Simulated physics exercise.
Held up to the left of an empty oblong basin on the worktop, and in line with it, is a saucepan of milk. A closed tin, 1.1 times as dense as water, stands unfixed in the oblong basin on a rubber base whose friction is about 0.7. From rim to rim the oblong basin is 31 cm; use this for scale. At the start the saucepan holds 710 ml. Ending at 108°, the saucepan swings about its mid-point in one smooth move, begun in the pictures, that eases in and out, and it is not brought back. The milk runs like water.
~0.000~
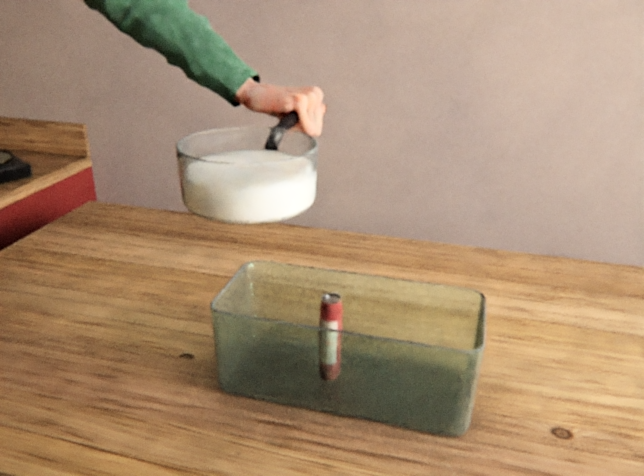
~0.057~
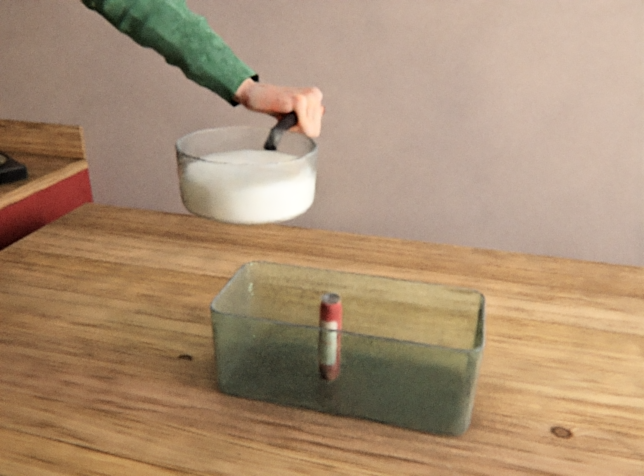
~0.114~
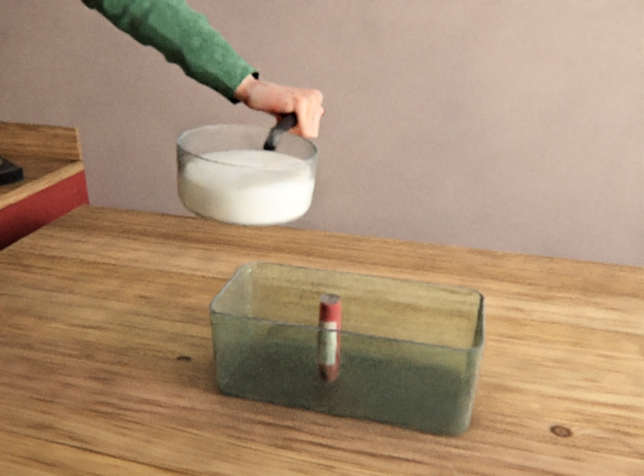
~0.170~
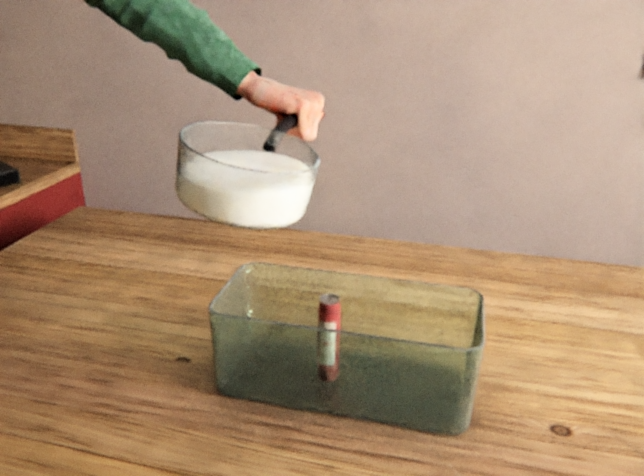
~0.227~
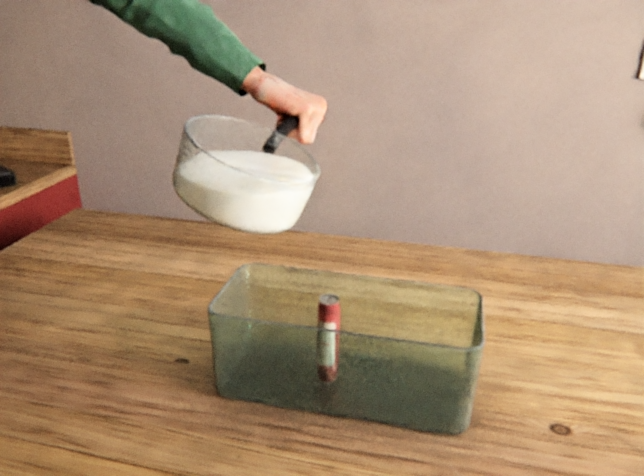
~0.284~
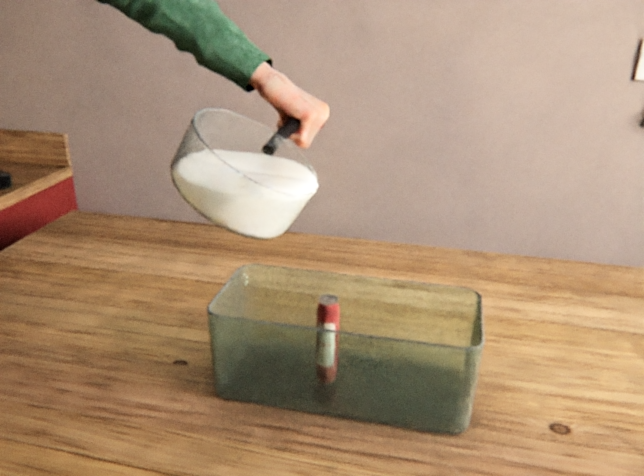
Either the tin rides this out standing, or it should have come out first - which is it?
It rides it out.
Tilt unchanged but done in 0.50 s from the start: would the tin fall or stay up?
It tumbles over, then.
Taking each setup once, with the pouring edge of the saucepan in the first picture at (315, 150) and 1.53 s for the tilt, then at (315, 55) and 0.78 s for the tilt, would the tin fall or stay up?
Try 1: Still standing; try 2: Tipped over.
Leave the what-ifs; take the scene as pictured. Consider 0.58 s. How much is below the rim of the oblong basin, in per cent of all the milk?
About 32%.
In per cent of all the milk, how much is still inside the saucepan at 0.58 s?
Close to 24 in a hundred.
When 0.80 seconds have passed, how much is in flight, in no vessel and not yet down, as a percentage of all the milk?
Airborne share: Near 8 %.
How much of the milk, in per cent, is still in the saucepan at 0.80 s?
What remains is about 4 percent of it all.
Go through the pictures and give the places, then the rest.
It leans 0°; its right rim is at (314, 151); the milk meets the walls at (192, 160) and (313, 172); the oblong basin's rim runs from (229, 284) to (484, 321); the tin's top is at (331, 302), in the first frame.
It leans 1°; its right rim is at (314, 153); the milk meets the walls at (191, 160) and (312, 173), in the second frame.
It leans 6°; its right rim is at (315, 158); the milk meets the walls at (189, 160) and (312, 174), in the third frame.
It leans 12°; its right rim is at (316, 167); the milk meets the walls at (188, 159) and (312, 177), in the fourth frame.
It leans 21°; its right rim is at (316, 178); the milk meets the walls at (185, 158) and (314, 178), in the fifth frame.
It leans 32°; its right rim is at (314, 191); the milk meets the walls at (184, 155) and (313, 180); 1 per cent is over the edge, in the sixth frame.
After 0.58 s the tilt is 92° and 25 per cent is still to pour; the tin stands where it began.
After 0.80 s the tilt is 108° and 4 per cent is still to pour; the tin stands where it began.
After 1.03 s the tilt is 108° and 0 per cent is still to pour; the tin stands where it began.
After 1.28 s the tilt is 108° and 0 per cent is still to pour; the tin stands where it began.
In the end the tin stands where it began.
